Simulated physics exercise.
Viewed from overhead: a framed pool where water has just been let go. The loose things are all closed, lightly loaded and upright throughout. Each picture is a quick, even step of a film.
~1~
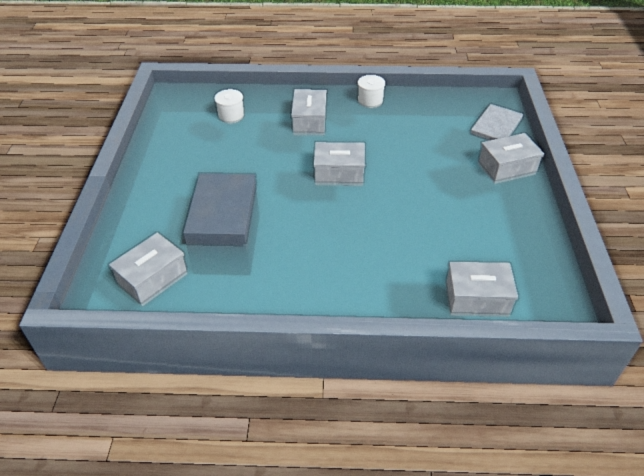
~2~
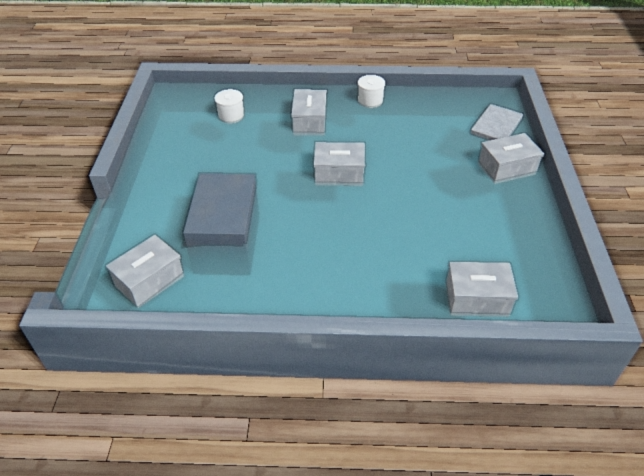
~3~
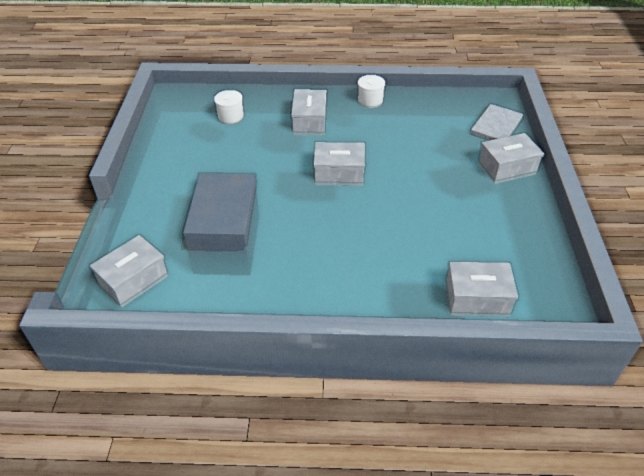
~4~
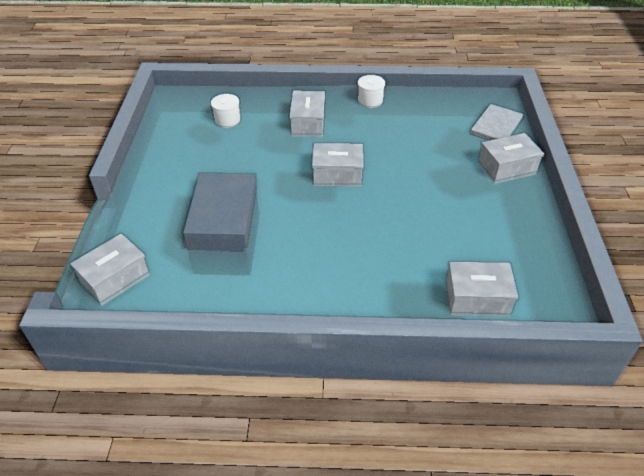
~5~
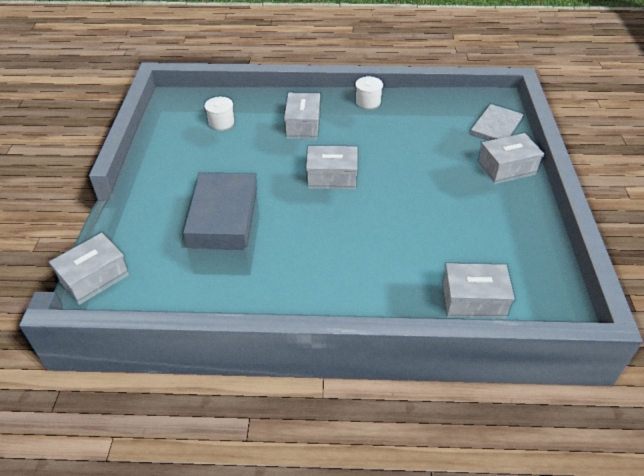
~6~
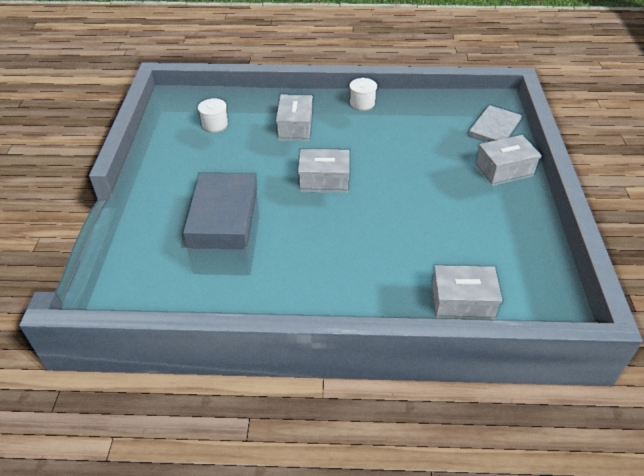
A grey box at the lower left of the pool drifted left into a gap that opened in the wall and went out of view, while most of the other floating things slowly shifted slightly left.
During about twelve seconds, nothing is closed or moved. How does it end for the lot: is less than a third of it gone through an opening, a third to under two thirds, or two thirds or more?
Less than a third of it.
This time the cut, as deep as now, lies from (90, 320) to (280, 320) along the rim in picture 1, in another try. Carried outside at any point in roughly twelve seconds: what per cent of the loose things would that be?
Roughly 10 in a hundred.
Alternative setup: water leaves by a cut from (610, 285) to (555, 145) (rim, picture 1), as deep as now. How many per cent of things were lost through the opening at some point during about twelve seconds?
I'd say around 50 percent.
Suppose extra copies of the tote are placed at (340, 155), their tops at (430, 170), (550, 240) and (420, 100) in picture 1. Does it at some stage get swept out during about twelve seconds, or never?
Per object, in the order given: Never exits / never exits / never exits.
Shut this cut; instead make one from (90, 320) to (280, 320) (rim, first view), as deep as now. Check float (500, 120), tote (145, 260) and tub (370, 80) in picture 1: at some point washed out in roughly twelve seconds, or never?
Okay, one after another: Never departs, then departs, then never departs.
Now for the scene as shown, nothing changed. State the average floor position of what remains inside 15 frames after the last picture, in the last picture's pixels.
It lands somewhere near (335, 193).
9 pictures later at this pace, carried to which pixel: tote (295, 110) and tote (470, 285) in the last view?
They'd be somewhere near (258, 118) and (443, 290).
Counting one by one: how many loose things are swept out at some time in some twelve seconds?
So, 1 of them.
A moment on, 1 of 8 are out; 7 afloat.
Next, 1 of 8 are out; 7 afloat.
Later, 1 of 8 are out; 7 afloat.
In the end, 1 of 8 are out; 7 afloat.
